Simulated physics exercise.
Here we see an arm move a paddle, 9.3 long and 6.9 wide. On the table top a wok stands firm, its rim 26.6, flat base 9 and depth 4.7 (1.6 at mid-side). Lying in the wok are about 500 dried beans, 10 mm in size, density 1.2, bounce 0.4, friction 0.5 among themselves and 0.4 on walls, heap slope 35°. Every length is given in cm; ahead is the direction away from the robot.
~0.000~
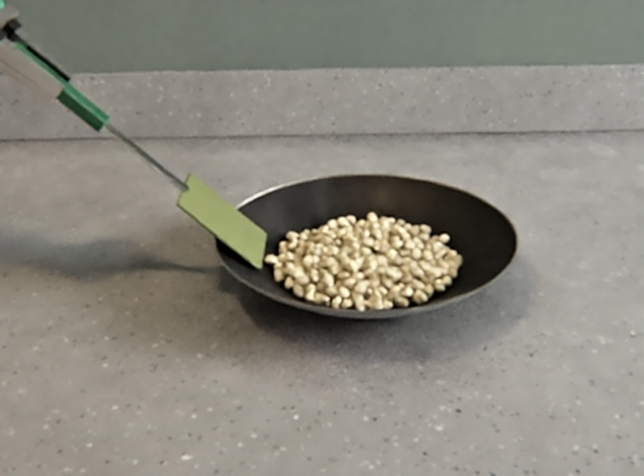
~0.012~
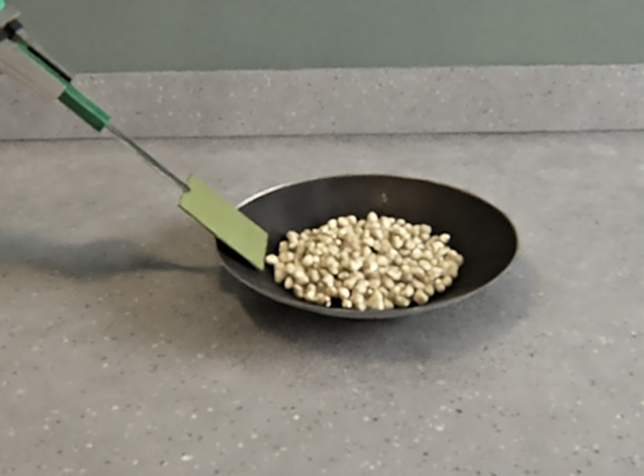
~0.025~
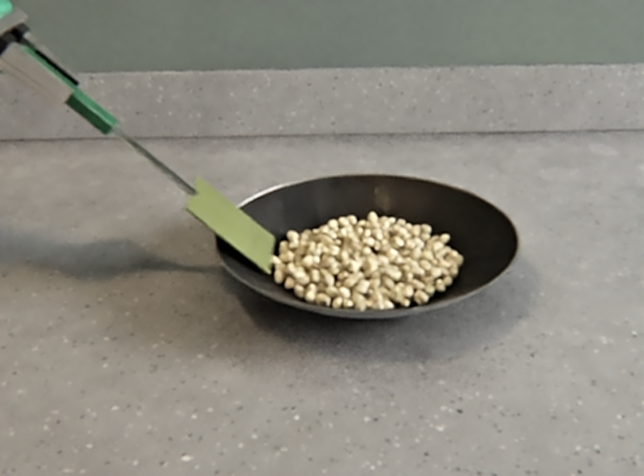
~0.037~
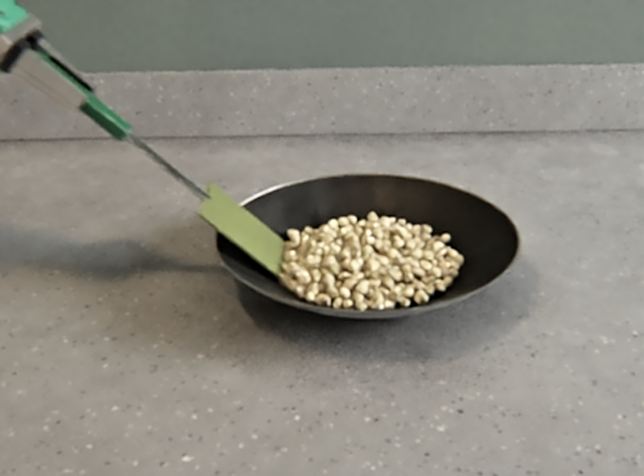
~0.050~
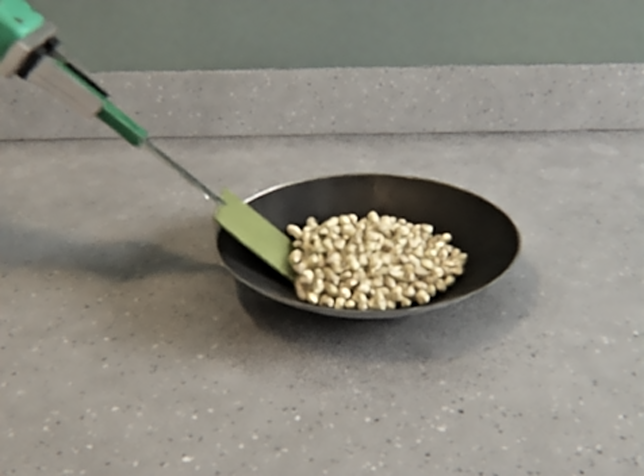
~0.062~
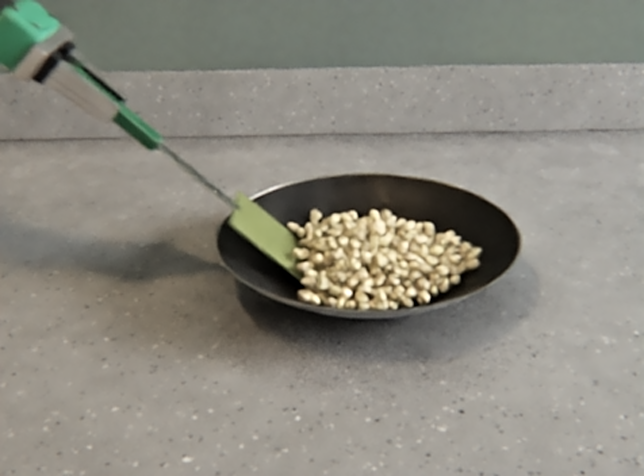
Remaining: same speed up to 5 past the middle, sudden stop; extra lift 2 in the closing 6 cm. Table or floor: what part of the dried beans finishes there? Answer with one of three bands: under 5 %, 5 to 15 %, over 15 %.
5 to 15 %.
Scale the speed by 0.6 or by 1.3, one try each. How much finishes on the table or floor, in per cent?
Some 0 and 20 per cent.
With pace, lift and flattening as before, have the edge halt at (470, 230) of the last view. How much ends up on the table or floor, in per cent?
Approximately 40 per cent, I reckon.
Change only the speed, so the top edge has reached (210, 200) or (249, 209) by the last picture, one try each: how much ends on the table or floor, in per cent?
Estimates: About 0 %, about 20 %.
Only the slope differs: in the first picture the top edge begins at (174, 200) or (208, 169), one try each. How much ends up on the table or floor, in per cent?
About 10 and 10 per cent.
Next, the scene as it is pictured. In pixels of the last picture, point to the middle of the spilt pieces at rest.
Near pixel (582, 270).
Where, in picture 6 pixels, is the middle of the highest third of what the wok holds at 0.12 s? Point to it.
About pixel (430, 242).
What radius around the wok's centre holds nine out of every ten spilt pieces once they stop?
I reckon it's some 25 centimetres.
By 0.09 s, sloping 44°, highest piece 7 above the table; 504 in the wok.
By 0.12 s, sloping 44°, highest piece 7 above the table; 500 in the wok, 4 on the blade or in flight.
By 0.34 s, sloping 44°, highest piece 6 above the table; 458 in the wok, 40 on the table or floor, 6 on the blade or in flight.
By 1.39 s, sloping 44°, highest piece 6 above the table; 457 in the wok, 47 on the table or floor.
Final count, 457 in the wok, 47 on the table or floor. That is 9 % on the table or floor.
